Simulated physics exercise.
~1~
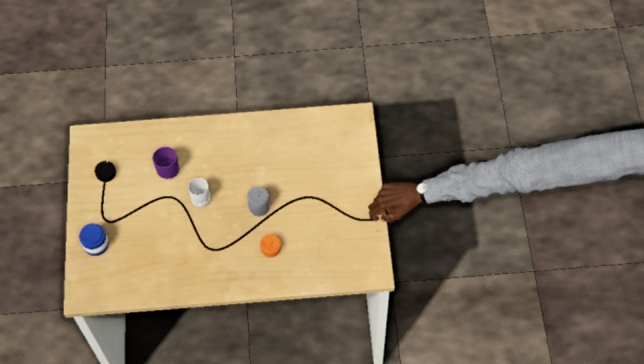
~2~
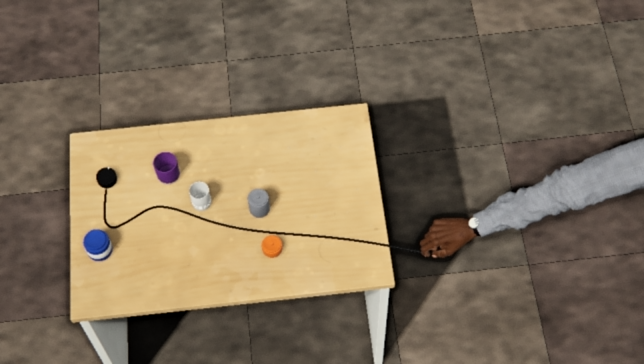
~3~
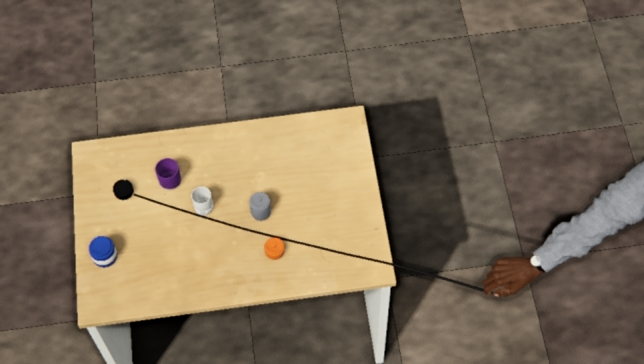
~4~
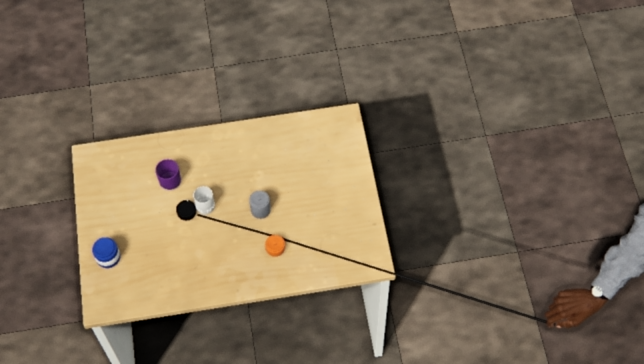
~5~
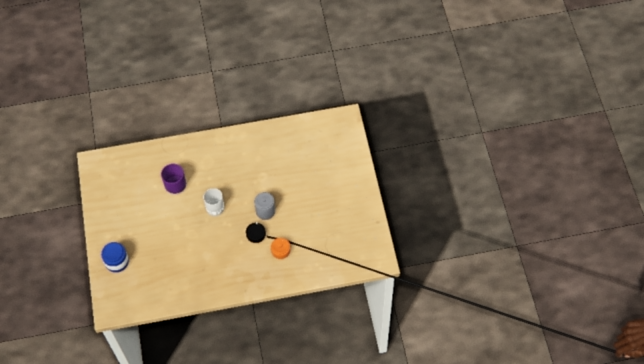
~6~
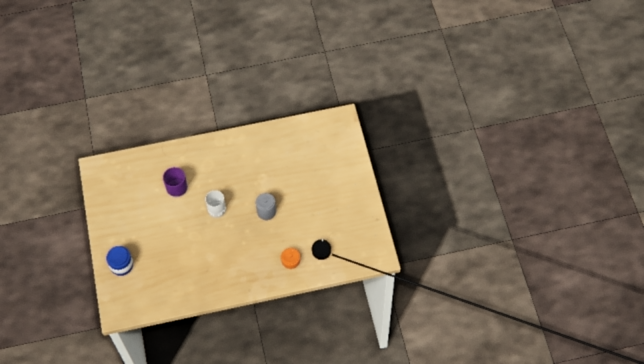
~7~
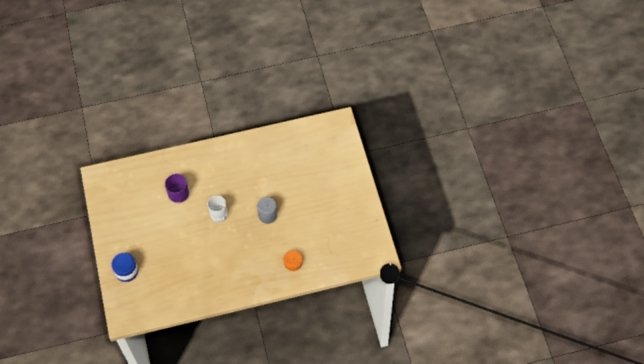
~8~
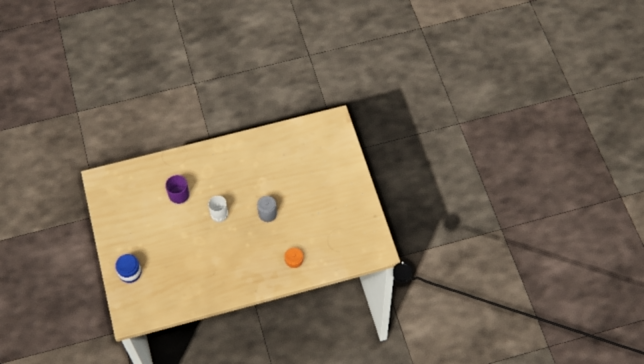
The video shows a hand pulling a black cord rightwards until it straightens and drags a black puck across a wooden table, past a white cup and grey pot. The puck nudges an orange pot slightly, then slides off the right edge, leaving the other items on top.
